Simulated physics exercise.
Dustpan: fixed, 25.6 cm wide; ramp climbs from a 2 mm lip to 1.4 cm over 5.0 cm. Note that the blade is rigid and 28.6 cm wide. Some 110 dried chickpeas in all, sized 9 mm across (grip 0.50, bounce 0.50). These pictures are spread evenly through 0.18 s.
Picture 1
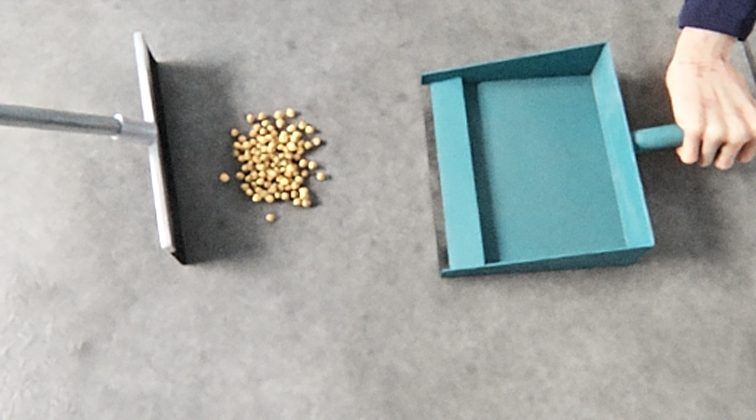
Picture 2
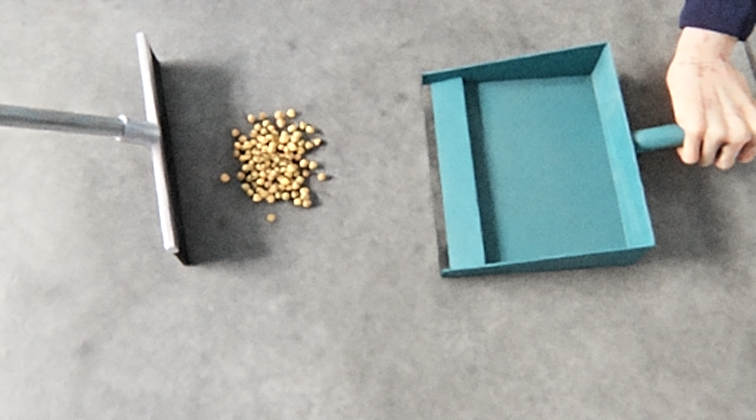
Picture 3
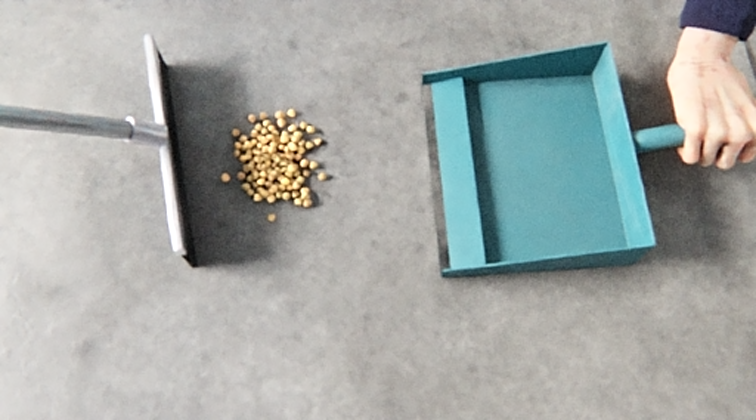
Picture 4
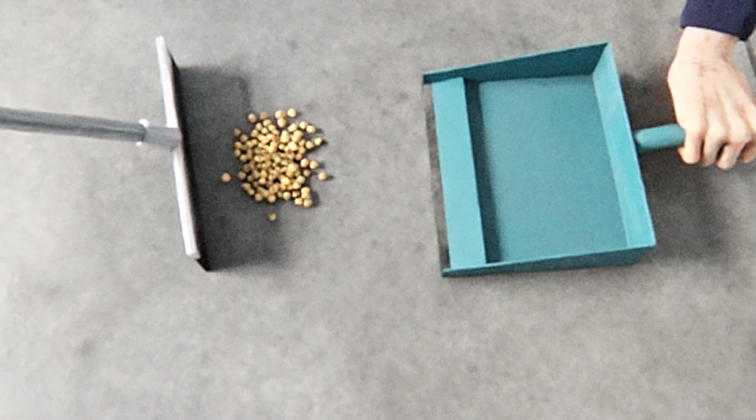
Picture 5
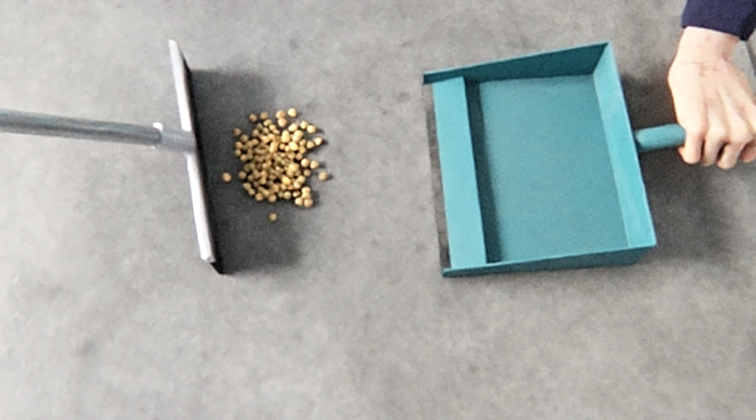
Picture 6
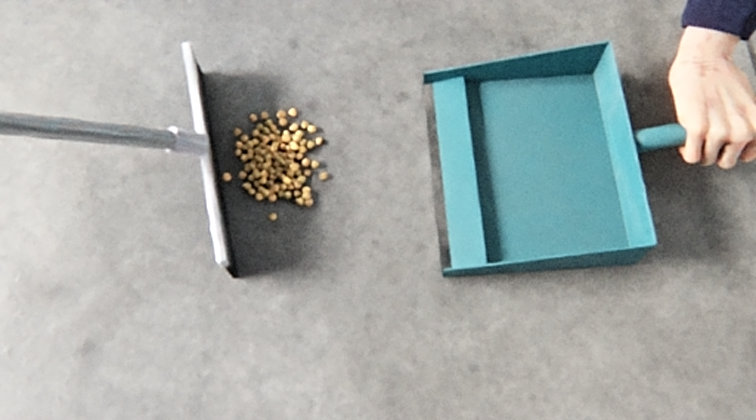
Rigid blade on a grey metal handle sliding slowly right across grey floor to a still chickpea pile, hand holding teal dustpan.
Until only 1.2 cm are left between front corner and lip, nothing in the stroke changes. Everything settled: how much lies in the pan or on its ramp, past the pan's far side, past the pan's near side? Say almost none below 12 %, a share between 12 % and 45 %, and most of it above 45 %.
My prediction: In the pan or on its ramp: It will be a small share; past the pan's far side: It will be a small share; past the pan's near side: It will be a small share.
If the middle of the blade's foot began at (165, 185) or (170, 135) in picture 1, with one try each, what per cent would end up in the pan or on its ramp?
Close to 0 in a hundred, then close to 0 in a hundred.
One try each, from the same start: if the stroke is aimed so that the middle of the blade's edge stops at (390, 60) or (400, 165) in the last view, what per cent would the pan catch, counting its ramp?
About 25 % and 10 %.
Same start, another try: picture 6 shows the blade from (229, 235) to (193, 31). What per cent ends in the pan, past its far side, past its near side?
The pan gets 20, the far side 10 and the near side 0.
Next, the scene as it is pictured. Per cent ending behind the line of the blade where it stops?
My guess is close to 0 per cent.
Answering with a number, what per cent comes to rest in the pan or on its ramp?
About 0 per cent.
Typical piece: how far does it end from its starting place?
It works out to some 18 cm.
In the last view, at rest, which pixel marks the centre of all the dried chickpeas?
Est. centre at rest: (414, 164) px.
Then, 0.25 s after the last picture, middle of the blade 15 cm from the lip; 0 % over the lip, far side 0 %, near side 0 %.
Then, 0.42 s after the last picture, middle of the blade 8 cm from the lip; 0 % over the lip, far side 0 %, near side 0 %.
Then, 0.71 s after the last picture, middle of the blade 4 cm from the lip; 0 % over the lip, far side 0 %, near side 0 %.
In the end, pan 0 %, far side 0 %, near side 0 %, in front of the lip or behind the blade 95 %.
